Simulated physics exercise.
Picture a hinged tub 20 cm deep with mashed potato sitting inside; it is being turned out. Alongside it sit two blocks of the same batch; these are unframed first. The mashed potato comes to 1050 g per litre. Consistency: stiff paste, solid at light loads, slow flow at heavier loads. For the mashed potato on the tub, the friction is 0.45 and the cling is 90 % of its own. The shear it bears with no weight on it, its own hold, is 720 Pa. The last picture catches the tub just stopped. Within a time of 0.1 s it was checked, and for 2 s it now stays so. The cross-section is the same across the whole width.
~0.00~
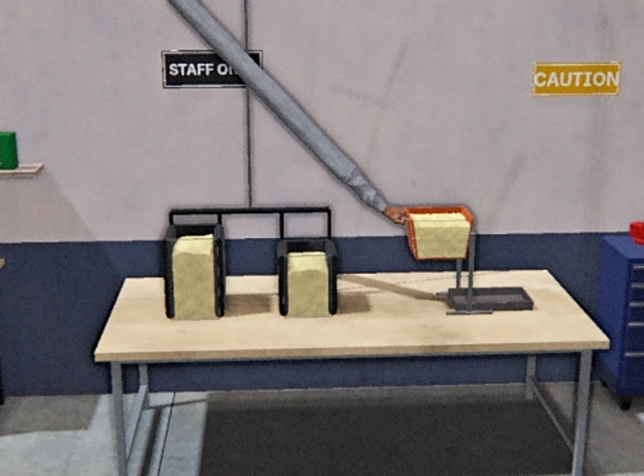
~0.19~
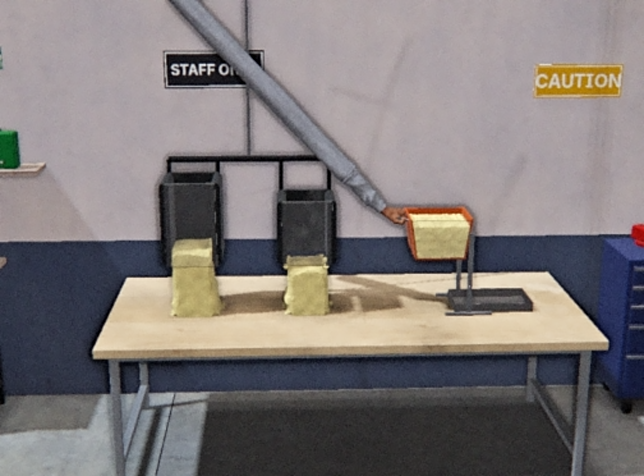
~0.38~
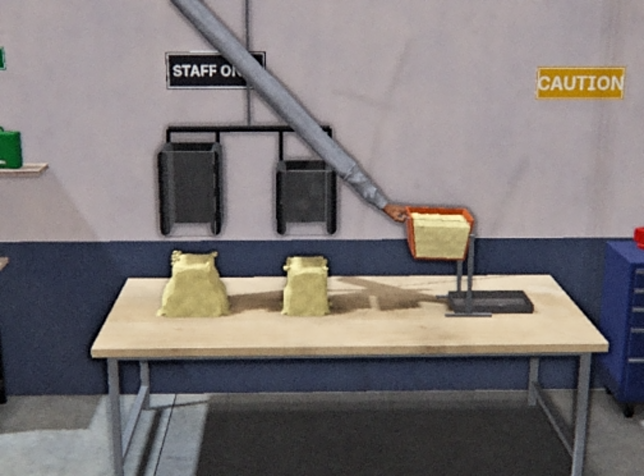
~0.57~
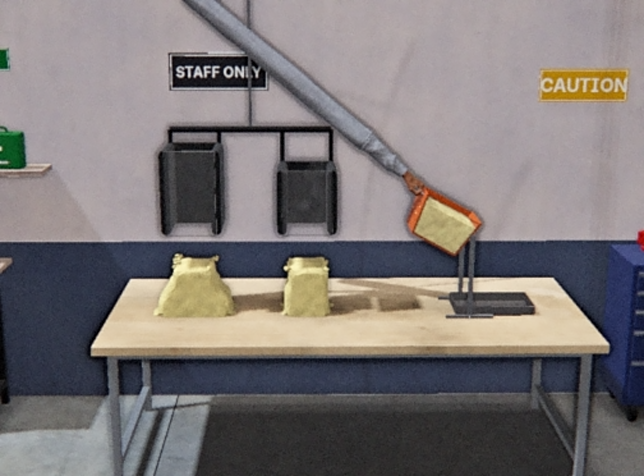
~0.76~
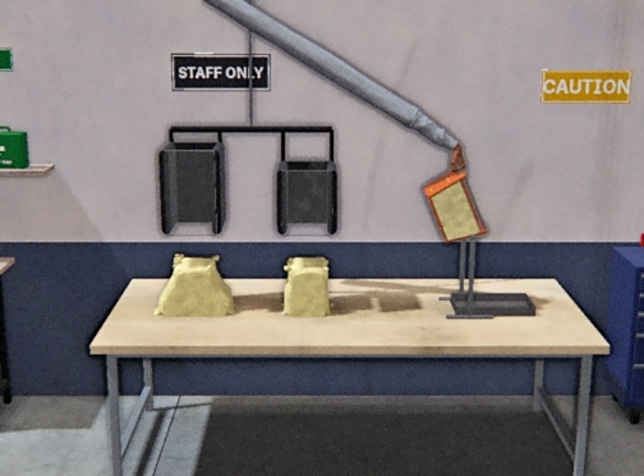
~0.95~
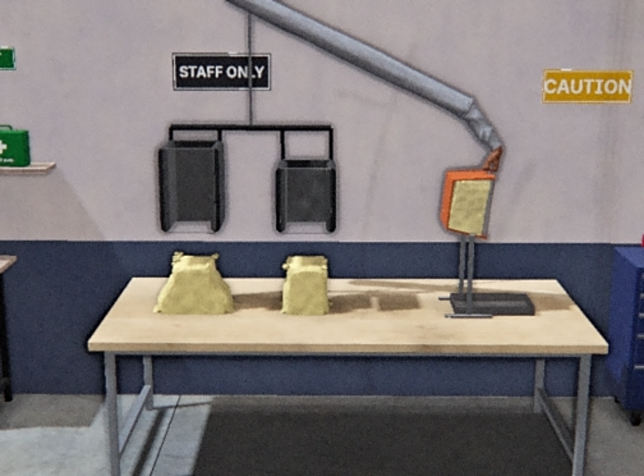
The video shows two dark moulds lifting off pale yellow blocks on a table, the left block slumping more than the right, before a mechanical arm turns an orange tub of the same material onto its side.
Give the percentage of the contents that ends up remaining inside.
I would say roughly 29 per cent remains inside.
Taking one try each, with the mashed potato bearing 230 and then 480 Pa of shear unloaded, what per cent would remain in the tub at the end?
In order: Around 12 % and around 20 %.
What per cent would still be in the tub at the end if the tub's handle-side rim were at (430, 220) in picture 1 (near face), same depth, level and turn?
The tub would keep roughly 100 percent.
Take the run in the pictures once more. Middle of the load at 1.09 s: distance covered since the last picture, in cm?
Some 5 cm.
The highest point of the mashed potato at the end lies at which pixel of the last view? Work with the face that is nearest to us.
The highest point sits at around (471, 217).
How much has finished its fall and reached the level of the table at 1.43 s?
About 0 %.
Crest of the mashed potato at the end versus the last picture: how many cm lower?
Roughly 18 cm.
After 1.09 s, the tub is at 95 degrees and holds 90 %.
After 1.26 s, the tub is at 95 degrees and holds 49 %.
After 1.43 s, the tub is at 95 degrees and holds 33 %.
After 1.60 s, the tub is at 95 degrees and holds 29 %.
After 2.95 s, at the end, the tub is at 95 degrees and holds 29 %.
